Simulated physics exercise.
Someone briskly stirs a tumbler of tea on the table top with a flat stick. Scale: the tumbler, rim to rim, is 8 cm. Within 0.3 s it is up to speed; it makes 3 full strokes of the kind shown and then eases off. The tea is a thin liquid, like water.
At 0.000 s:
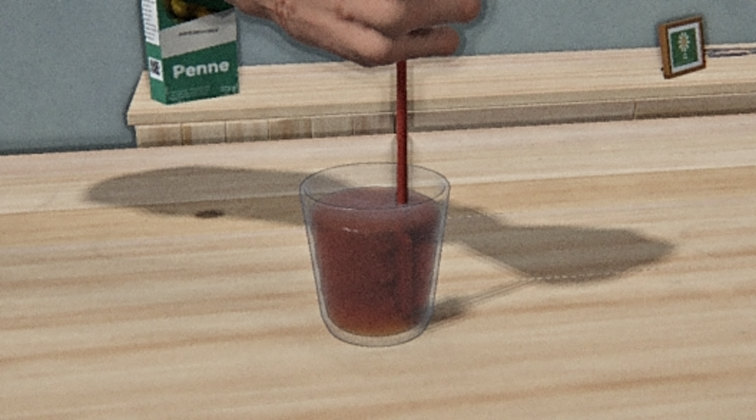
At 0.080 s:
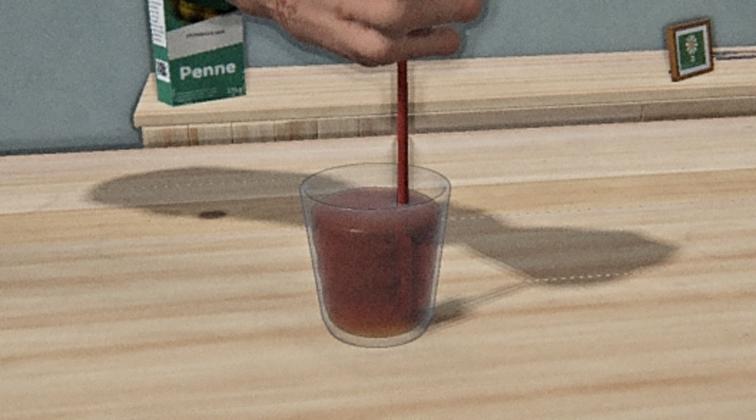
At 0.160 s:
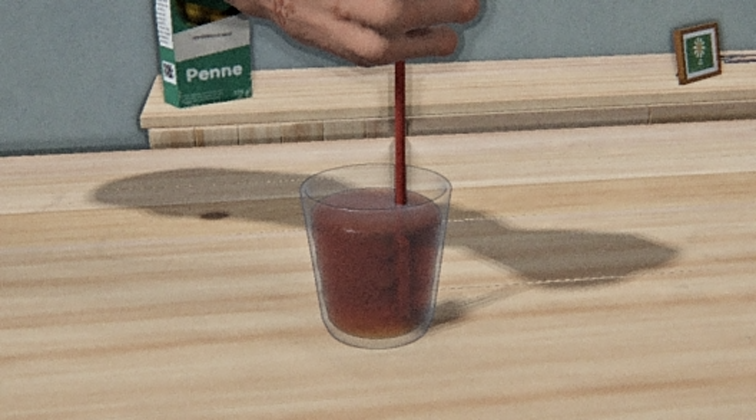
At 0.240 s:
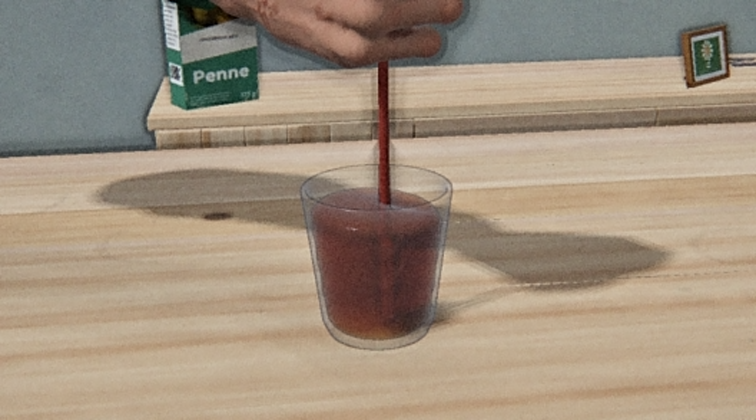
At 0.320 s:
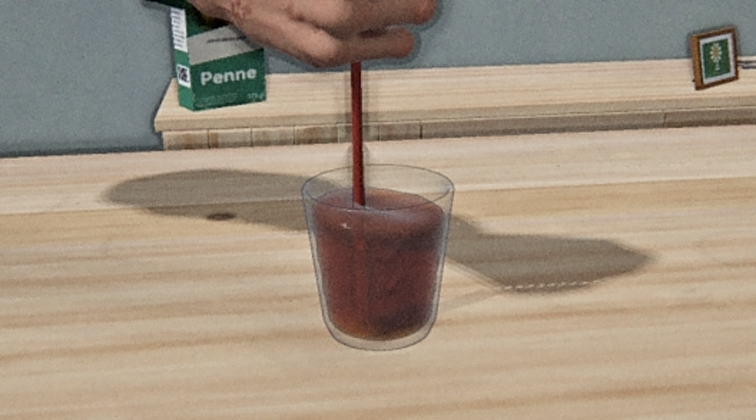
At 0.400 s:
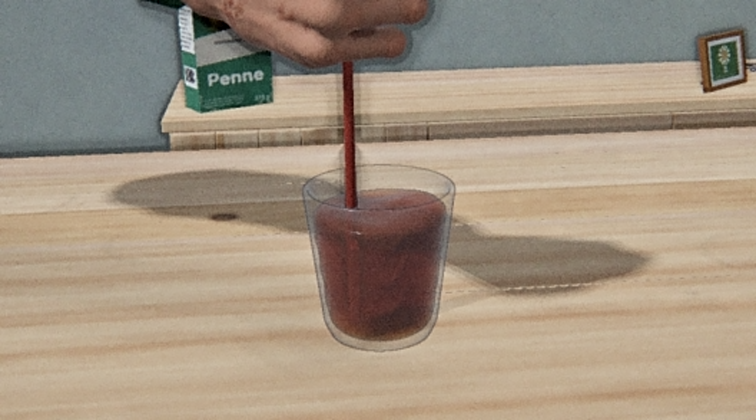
At the start, a hand holds a thin, dark red stick upright in a clear tumbler of reddish-brown tea on a wooden table top, right of the glass's centre. The stick barely shifts at first, then the hand sweeps it leftward through the tea to the glass's left side.
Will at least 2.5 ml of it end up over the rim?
Honestly, it behaves itself.
After 0.73 s 0 ml is over the rim.
After 1.07 s 0 ml is over the rim.
After 1.40 s 0 ml is over the rim.
After 1.73 s 0 ml is over the rim.
In the end 0 ml is over the rim.
